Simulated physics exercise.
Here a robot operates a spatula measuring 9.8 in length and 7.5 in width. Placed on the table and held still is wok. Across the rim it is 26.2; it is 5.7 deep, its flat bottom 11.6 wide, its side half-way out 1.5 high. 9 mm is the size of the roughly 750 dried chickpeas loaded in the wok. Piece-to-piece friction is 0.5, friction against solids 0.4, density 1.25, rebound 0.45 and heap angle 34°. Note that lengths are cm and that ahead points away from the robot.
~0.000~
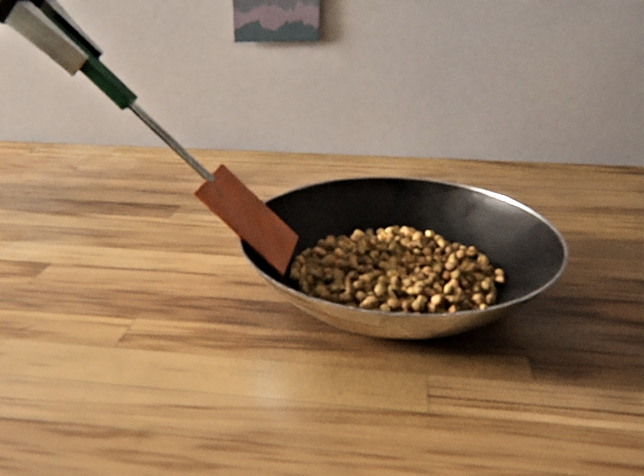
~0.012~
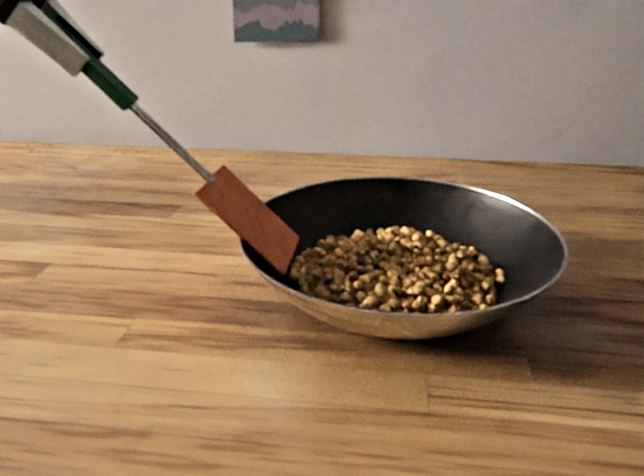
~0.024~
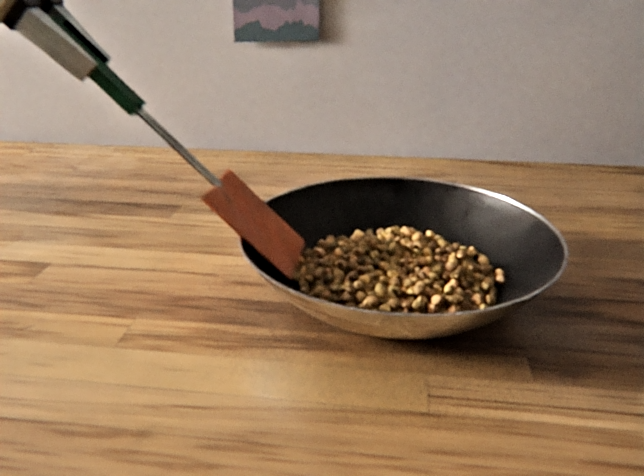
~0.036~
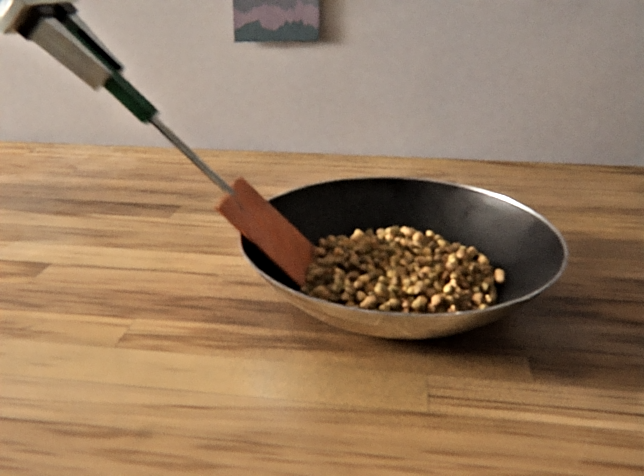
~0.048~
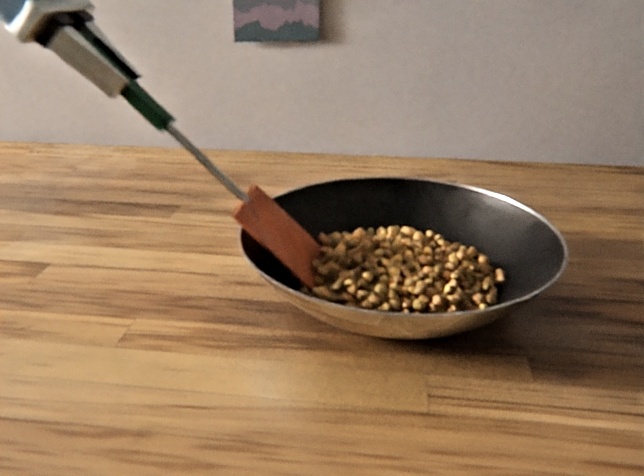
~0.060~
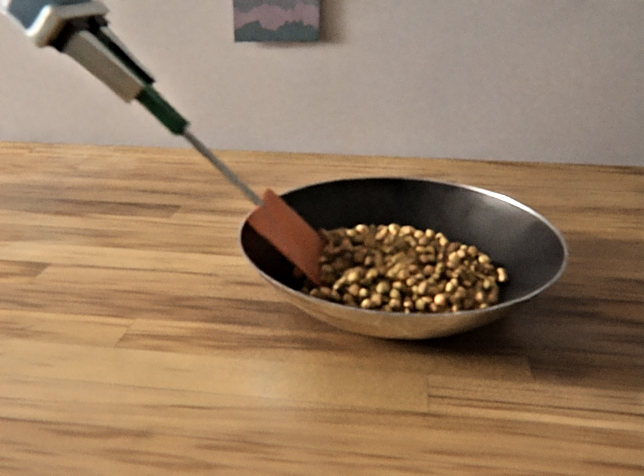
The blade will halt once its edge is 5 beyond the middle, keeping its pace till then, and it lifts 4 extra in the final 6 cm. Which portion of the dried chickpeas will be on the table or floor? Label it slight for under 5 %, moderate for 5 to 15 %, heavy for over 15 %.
Label: Moderate.
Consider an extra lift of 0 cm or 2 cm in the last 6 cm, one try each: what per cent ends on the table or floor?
It works out to some 0 per cent for the first setting and some 5 per cent for the second.
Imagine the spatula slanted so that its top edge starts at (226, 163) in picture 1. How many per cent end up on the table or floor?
10 percent or so.
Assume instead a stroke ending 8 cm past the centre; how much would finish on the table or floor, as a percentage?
In that case around 20 per cent.
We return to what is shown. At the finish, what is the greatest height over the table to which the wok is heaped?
Height at the end: Around 5.5 cm.
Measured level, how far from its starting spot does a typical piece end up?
Some 3 centimetres.
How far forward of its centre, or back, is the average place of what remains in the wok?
3.5 cm ahead.
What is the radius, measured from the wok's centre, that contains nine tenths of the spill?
About 55 cm.
After 0.09 s, sloping 45°, highest piece 6 above the table; 751 in the wok.
After 0.12 s, sloping 45°, highest piece 7 above the table; 751 in the wok.
After 0.33 s, sloping 45°, highest piece 6 above the table; 671 in the wok, 76 on the table or floor, 4 on the blade or in flight.
After 1.38 s, sloping 45°, highest piece 5 above the table; 671 in the wok, 80 on the table or floor.
In the end, 671 in the wok, 80 on the table or floor. That is 11 % on the table or floor.
